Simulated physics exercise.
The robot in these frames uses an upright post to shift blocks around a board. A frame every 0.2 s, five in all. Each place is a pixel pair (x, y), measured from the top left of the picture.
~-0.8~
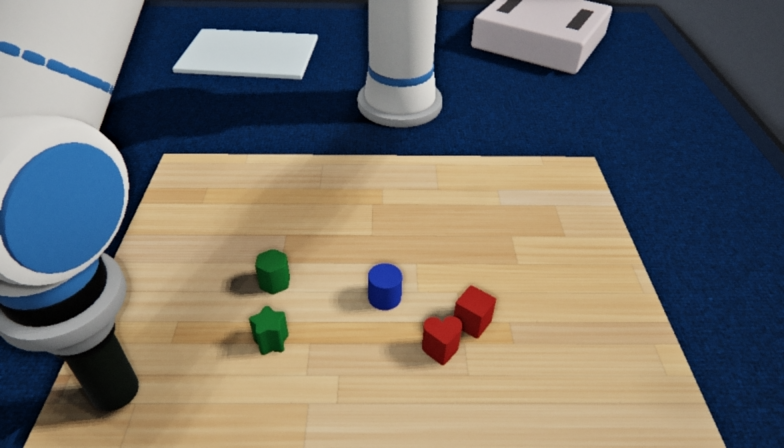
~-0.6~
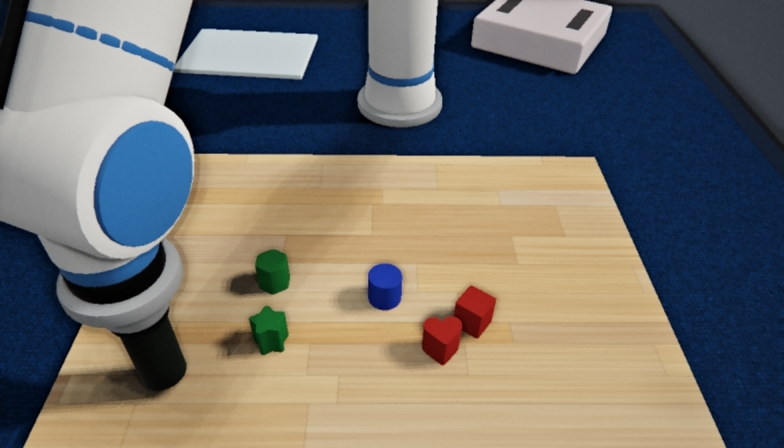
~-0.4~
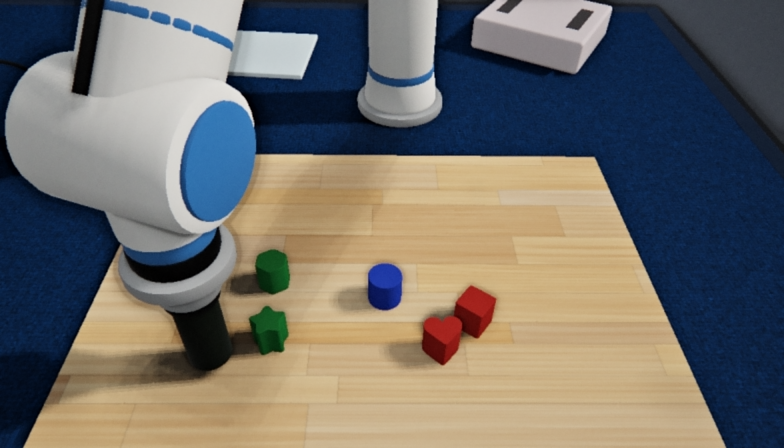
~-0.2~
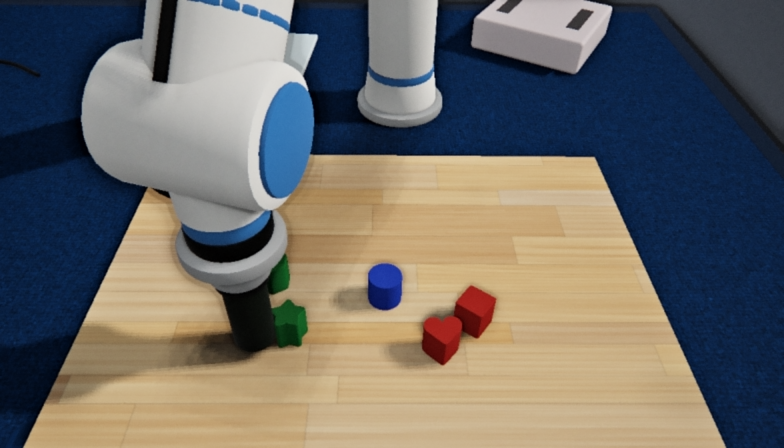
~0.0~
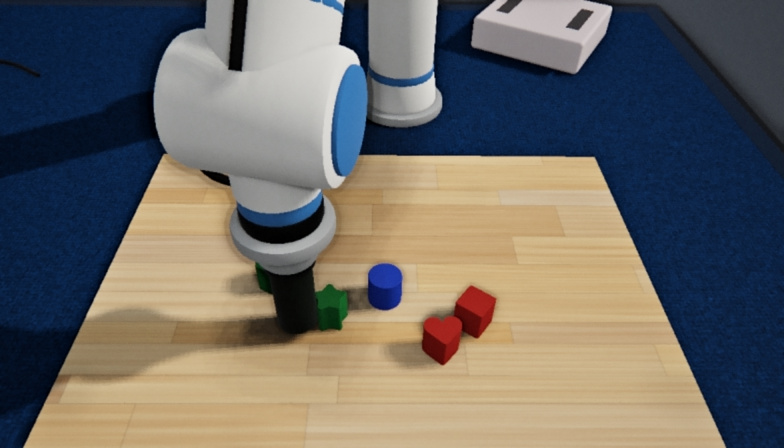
A pale wooden board lies on a dark blue surface, seen from above at an angle by a still camera. On it are a green cylinder above a green star-shaped block at left, a blue cylinder near the middle, and two red blocks at right, with white machinery behind. A white and blue robot arm sweeps its black post rightward from the left, meets the star and pushes it right and slightly away.
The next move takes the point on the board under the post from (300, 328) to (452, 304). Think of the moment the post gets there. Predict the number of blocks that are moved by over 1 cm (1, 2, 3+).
Two.
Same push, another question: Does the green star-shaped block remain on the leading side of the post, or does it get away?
That block remains ahead.
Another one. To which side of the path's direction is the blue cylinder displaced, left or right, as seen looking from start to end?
That's a shift to the left.
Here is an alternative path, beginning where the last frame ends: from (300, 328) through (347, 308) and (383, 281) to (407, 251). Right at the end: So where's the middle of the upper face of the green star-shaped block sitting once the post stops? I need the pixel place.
It will likely be found at (415, 267).
On the path given first. One third of the way, post at (353, 311); green star-shaped block at (382, 287); blue cylinder at (401, 267).
Two thirds of the way, post at (404, 303); green star-shaped block at (433, 279); blue cylinder at (425, 255).
At the end, post at (453, 294); green star-shaped block at (481, 269); blue cylinder at (425, 255); red heart block still; red square block at (482, 301), turned 15° clockwise.
